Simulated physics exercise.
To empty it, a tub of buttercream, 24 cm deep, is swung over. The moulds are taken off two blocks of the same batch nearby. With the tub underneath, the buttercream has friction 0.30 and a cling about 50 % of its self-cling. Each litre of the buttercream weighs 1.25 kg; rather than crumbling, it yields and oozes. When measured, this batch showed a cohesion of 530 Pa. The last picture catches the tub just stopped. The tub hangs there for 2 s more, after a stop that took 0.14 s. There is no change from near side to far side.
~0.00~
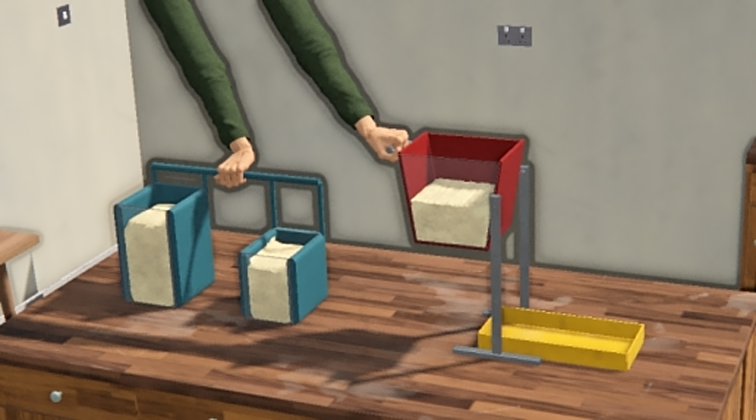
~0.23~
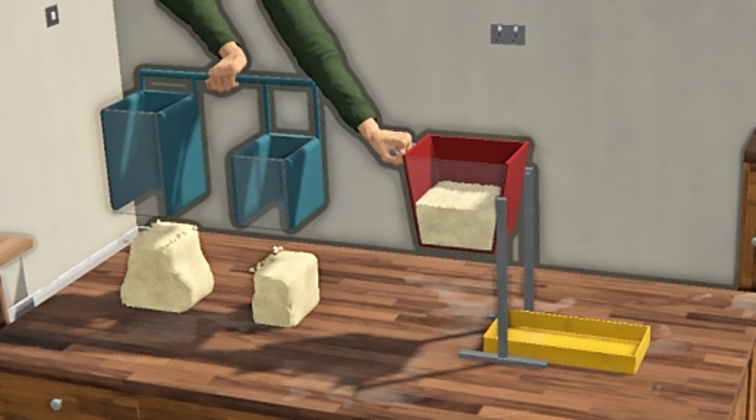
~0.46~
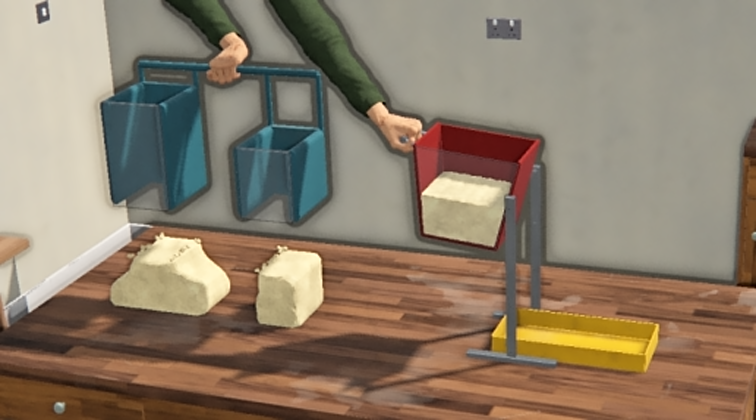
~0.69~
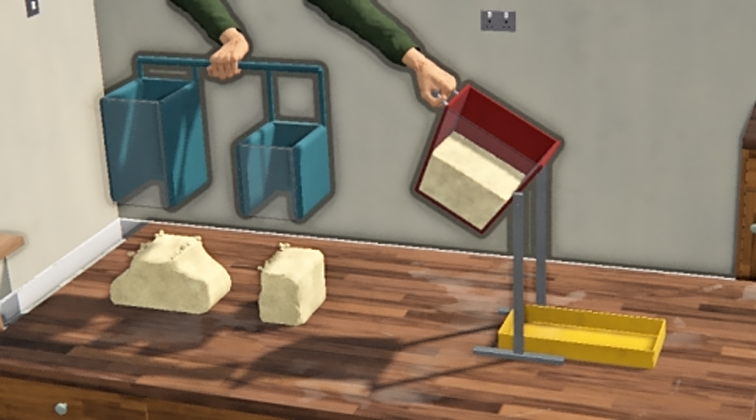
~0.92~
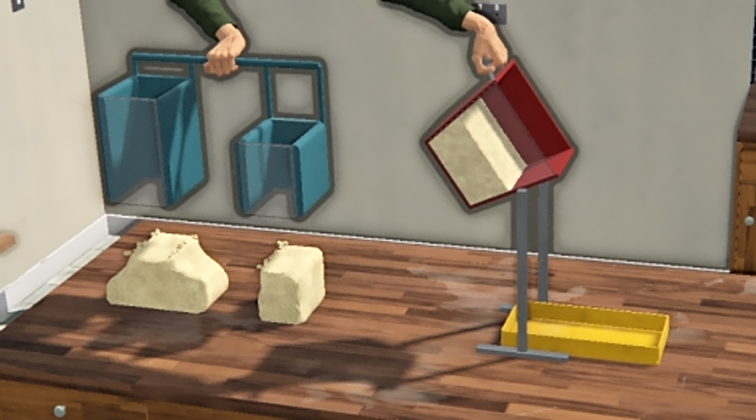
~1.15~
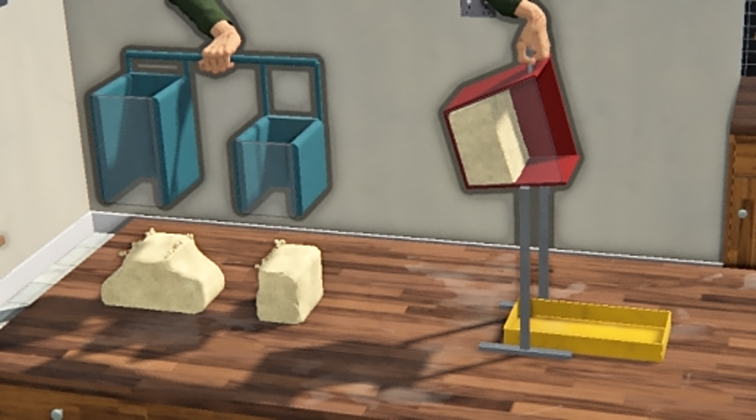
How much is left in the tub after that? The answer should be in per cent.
About 100 %.
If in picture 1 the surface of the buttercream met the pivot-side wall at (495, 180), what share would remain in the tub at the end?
100 %.
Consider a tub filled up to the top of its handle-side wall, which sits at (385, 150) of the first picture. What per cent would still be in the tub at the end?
100 %, roughly.
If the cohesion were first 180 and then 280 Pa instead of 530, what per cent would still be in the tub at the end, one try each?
First 85 %, second 100 %.
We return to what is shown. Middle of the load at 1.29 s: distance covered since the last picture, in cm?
About 1 cm.
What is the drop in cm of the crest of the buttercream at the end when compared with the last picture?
About 1 cm.
By 1.29 s, the tub is at 74 degrees and holds 100 %.
By 1.46 s, the tub is at 74 degrees and holds 100 %.
By 1.63 s, the tub is at 74 degrees and holds 100 %.
By 1.80 s, the tub is at 74 degrees and holds 100 %.
By 3.15 s, at the end, the tub is at 74 degrees and holds 100 %.
